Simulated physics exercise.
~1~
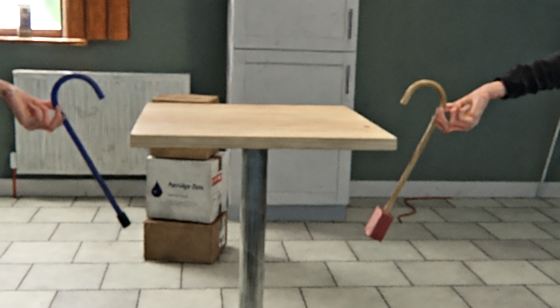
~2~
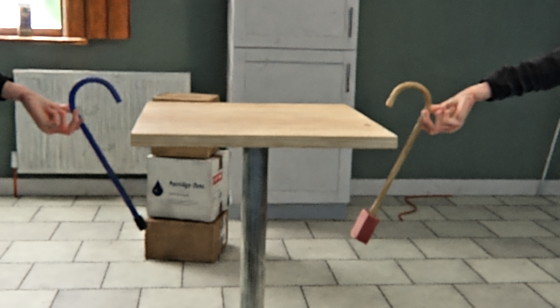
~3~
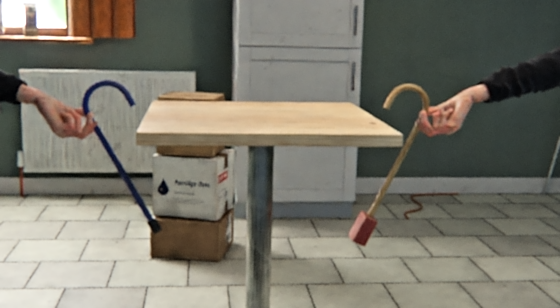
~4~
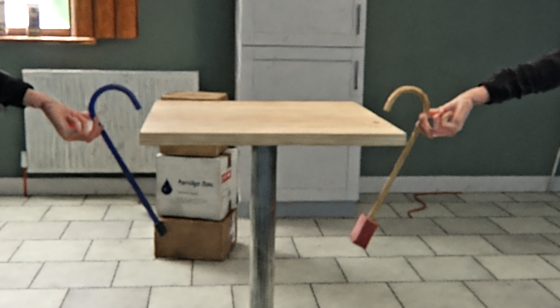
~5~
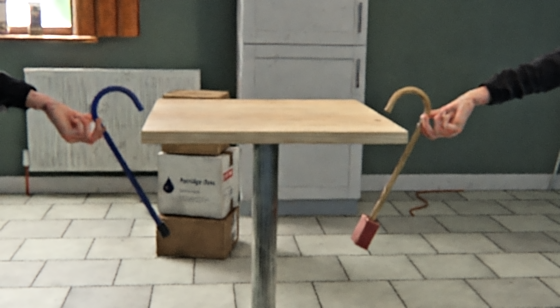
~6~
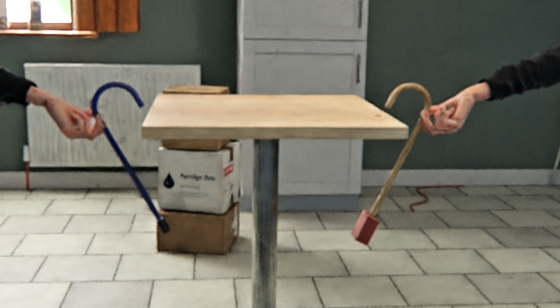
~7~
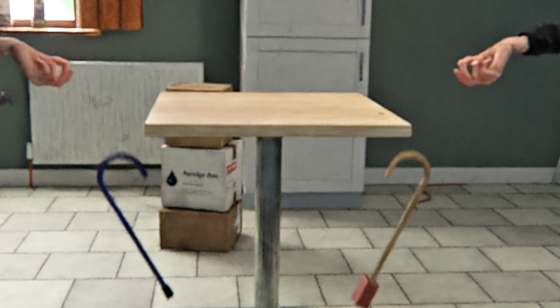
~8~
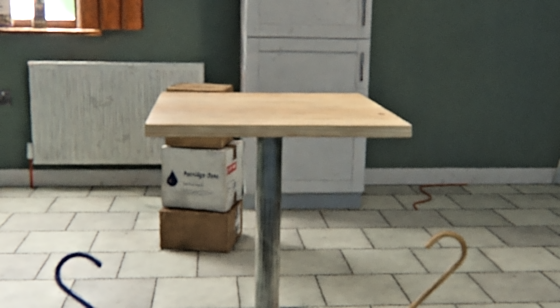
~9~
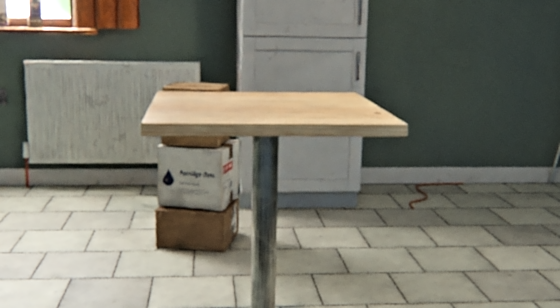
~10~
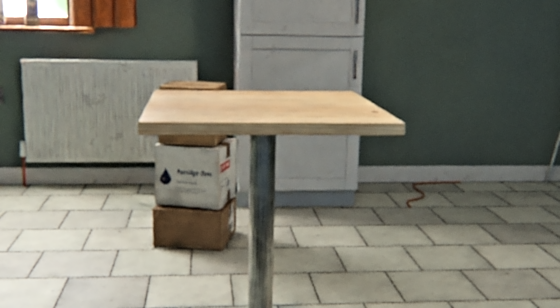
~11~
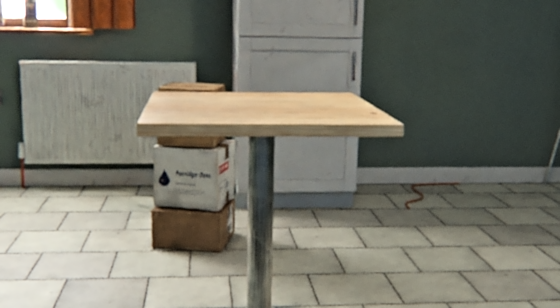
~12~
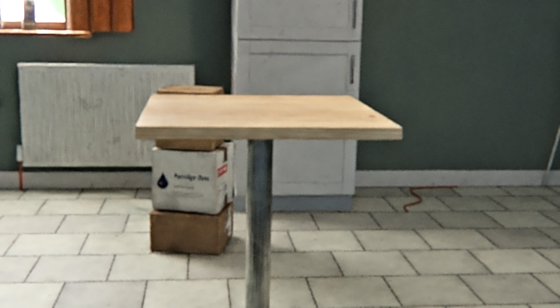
Two hooked handles, blue and tan, drop beside the table when two hands release them.
